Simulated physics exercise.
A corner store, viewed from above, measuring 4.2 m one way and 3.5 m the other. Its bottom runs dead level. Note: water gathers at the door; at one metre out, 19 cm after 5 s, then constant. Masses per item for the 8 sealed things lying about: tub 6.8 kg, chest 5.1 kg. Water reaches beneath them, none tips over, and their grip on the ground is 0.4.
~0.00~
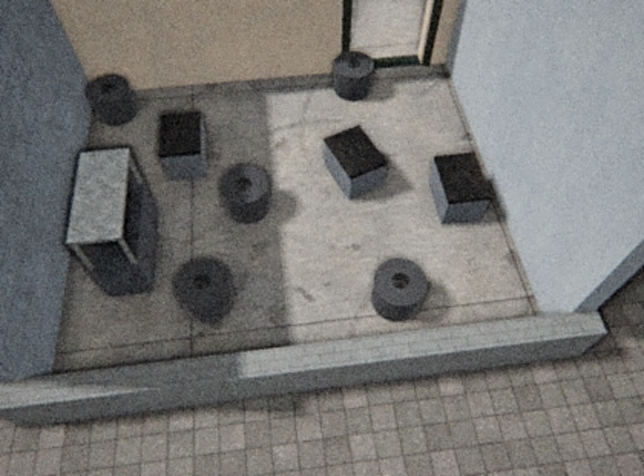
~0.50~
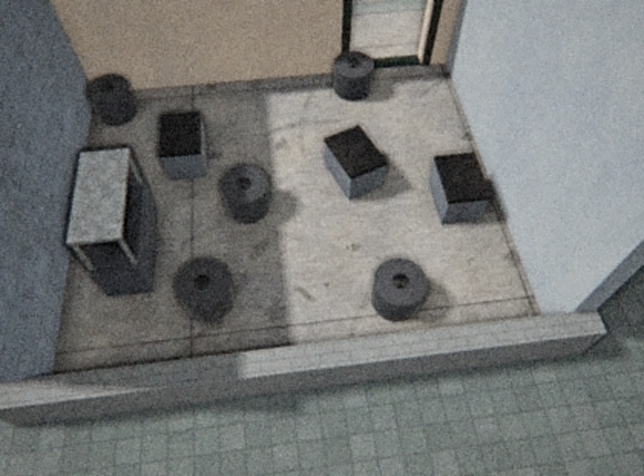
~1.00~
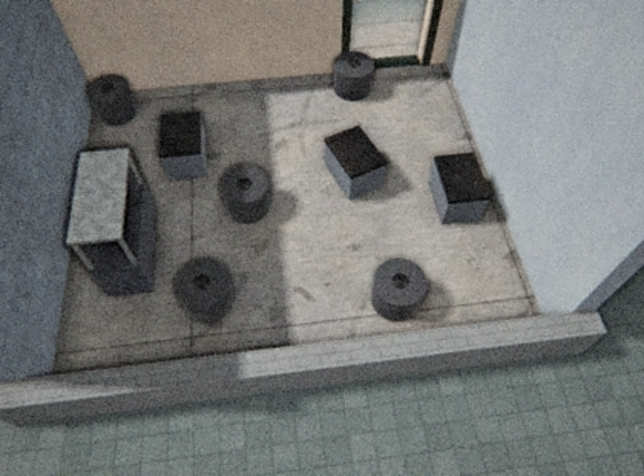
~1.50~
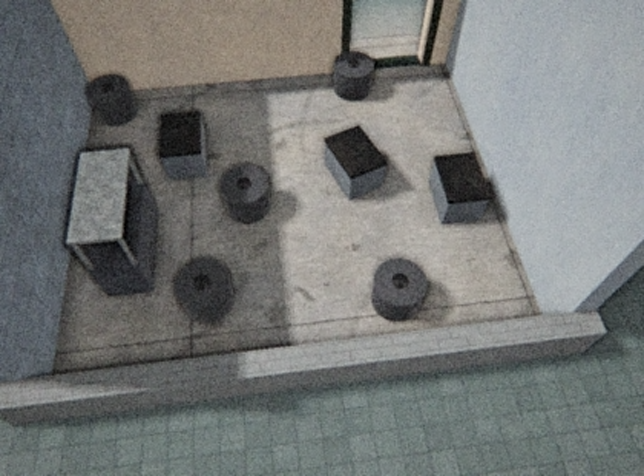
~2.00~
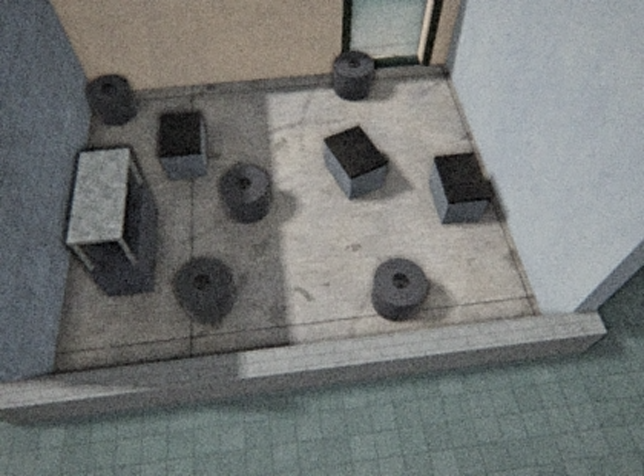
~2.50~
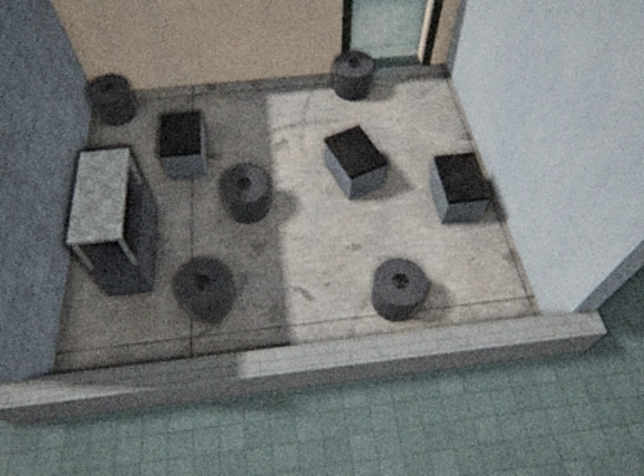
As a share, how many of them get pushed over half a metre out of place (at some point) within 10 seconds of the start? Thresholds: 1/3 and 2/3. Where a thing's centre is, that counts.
The share is in the middle band.
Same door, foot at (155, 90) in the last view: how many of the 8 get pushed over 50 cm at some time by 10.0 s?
6.
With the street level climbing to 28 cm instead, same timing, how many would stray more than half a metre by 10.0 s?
That would give 6.
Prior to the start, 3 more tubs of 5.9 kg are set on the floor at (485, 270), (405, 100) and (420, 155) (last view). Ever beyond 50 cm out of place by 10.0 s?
The three, in order: Larger, larger, larger.
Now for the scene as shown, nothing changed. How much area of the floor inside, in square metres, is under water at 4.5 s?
Roughly 3.0 m2.
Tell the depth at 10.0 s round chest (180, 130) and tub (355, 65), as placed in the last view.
I'd put it at 1 cm and 2 cm respectively.
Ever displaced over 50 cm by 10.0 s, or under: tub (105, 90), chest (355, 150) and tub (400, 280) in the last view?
Result, in order: Stayed within / exceeded / exceeded.
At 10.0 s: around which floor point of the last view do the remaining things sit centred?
Mean position: Approximately (206, 206).
After 3.5 s 0 of 8 are over 50 cm from their spots; 0 afloat.
After 4.5 s 0 of 8 are over 50 cm from their spots; 0 afloat.
After 7.0 s 3 of 8 are over 50 cm from their spots; 2 afloat.
After 10.0 s 4 of 8 are over 50 cm from their spots, and 4 have been at some point; 3 afloat.
